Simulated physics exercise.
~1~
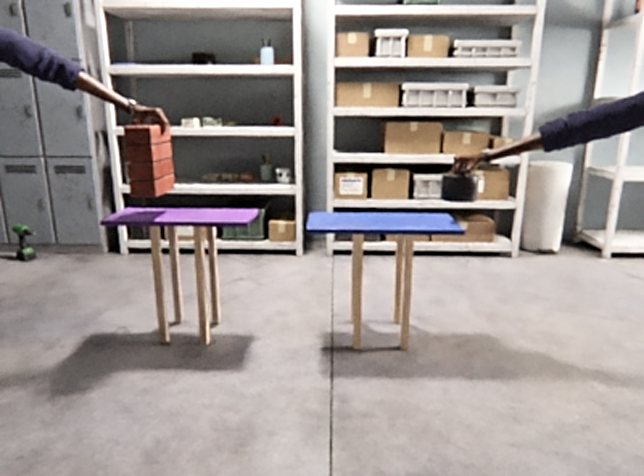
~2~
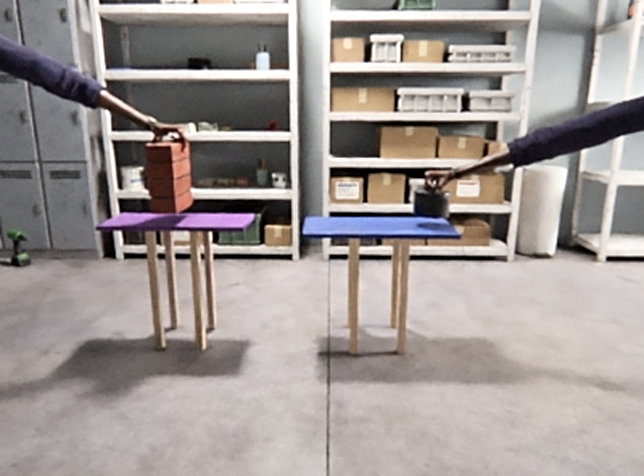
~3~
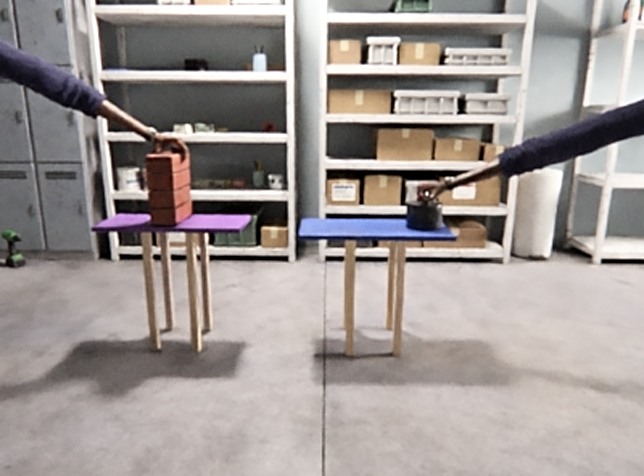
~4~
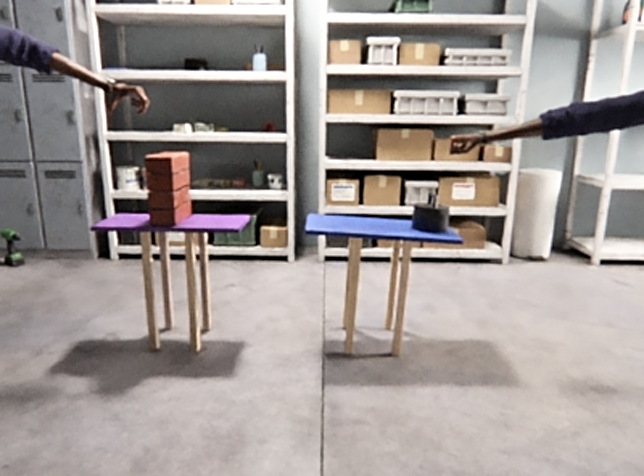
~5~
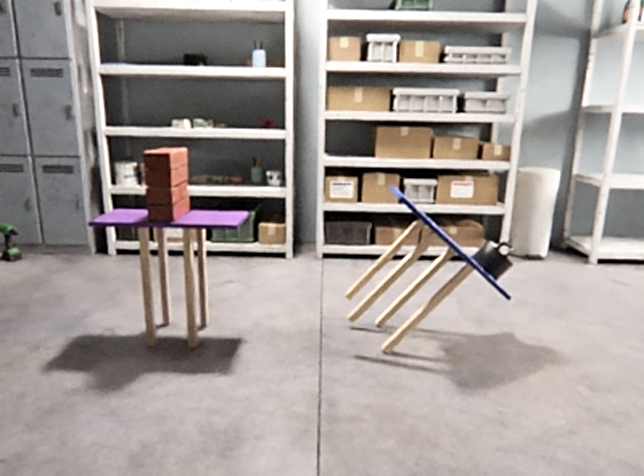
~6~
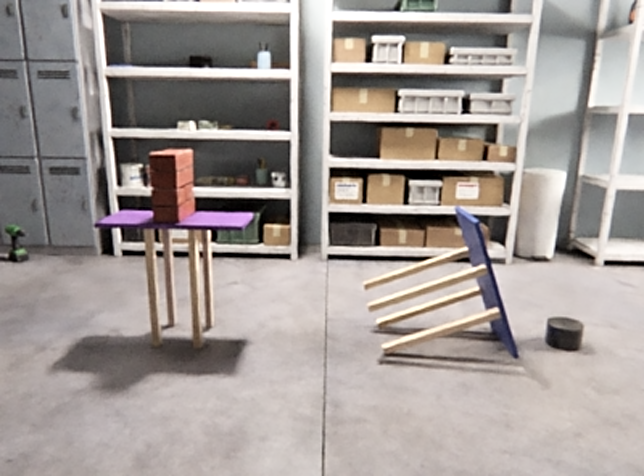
At the start, two arms reach in from opposite sides of a room with shelves, the left holding a stack of red bricks above a narrow-legged purple stand, the right holding a dark round object above a blue one. Both lower their loads, the bricks near the middle of the purple top and the dark object near the right end of the blue top. The hands let go and draw back. The blue stand begins tipping to the right, and its load goes with it. Finally, the blue stand lies toppled with the dark object on the floor beside it, while the purple stand remains upright beneath the bricks.
